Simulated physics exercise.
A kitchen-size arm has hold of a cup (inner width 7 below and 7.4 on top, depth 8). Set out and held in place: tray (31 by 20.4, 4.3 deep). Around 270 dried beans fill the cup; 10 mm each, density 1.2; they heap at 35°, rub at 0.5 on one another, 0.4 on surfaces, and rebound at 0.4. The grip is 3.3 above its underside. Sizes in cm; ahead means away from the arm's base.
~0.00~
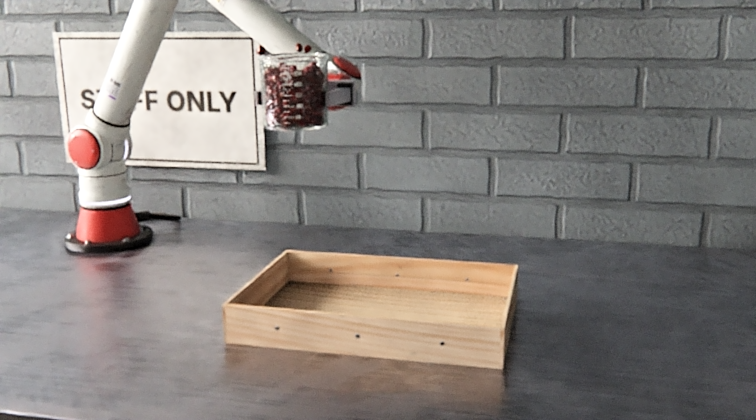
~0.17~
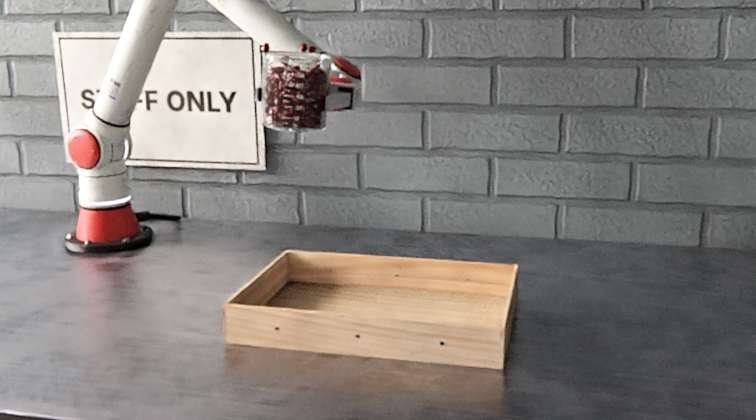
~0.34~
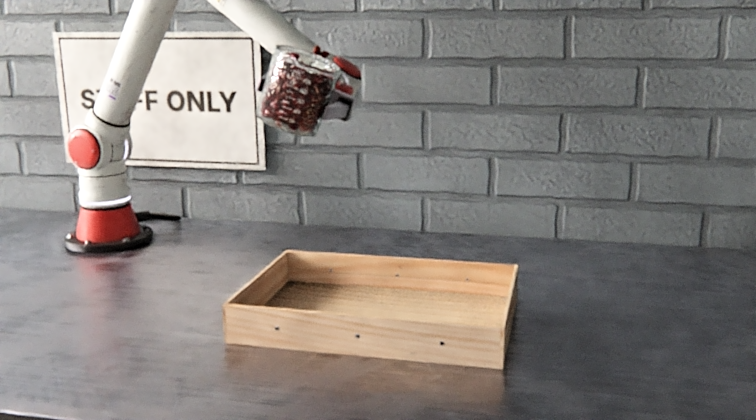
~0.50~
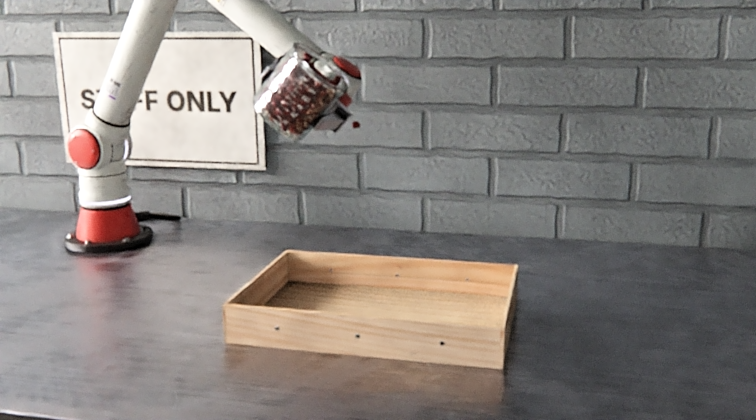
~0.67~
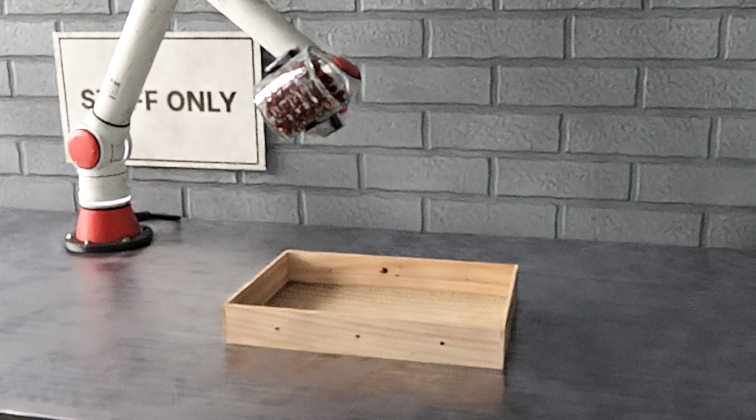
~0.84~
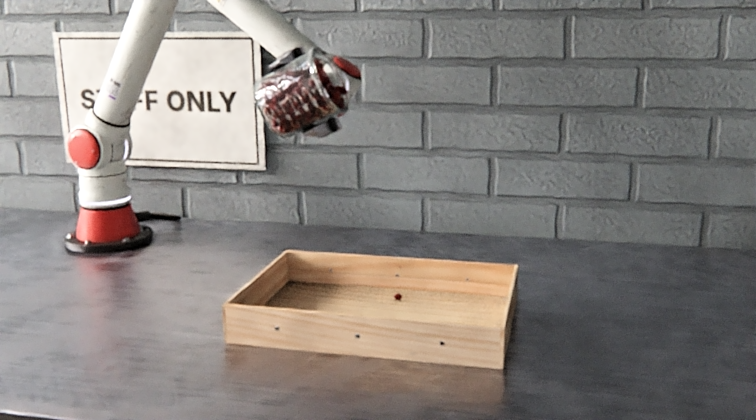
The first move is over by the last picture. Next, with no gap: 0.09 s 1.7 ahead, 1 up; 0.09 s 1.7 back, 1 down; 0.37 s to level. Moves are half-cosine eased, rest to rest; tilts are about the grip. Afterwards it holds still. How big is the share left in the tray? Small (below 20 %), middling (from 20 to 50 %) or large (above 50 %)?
Share in the tray: Small (below 20 %).
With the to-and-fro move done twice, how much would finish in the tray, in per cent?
In that case some 25 per cent.
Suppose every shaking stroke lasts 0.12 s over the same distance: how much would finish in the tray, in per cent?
It would be near 5 per cent.
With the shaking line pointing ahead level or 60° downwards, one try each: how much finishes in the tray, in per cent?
Some 10 and 0 per cent.
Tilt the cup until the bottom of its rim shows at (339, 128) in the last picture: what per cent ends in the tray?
Some 40 per cent.
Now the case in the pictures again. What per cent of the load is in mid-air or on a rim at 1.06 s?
Roughly 9 per cent.
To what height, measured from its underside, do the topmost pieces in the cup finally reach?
Roughly 8.0 cm.
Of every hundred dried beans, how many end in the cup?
Some 90 per cent.
After 1.06 s, tilted 62° forward, highest piece 30 above the table; 245 in the cup, 1 in the tray, 24 in flight or on a rim.
After 1.28 s, tilted 13° forward, highest piece 32 above the table; 238 in the cup, 30 in the tray, 2 in flight or on a rim.
After 1.59 s, level, highest piece 31 above the table; 238 in the cup, 32 in the tray.
After 2.64 s, level, highest piece 31 above the table; 238 in the cup, 32 in the tray.
In the end, 238 in the cup, 32 in the tray. That is 12 % in the tray.
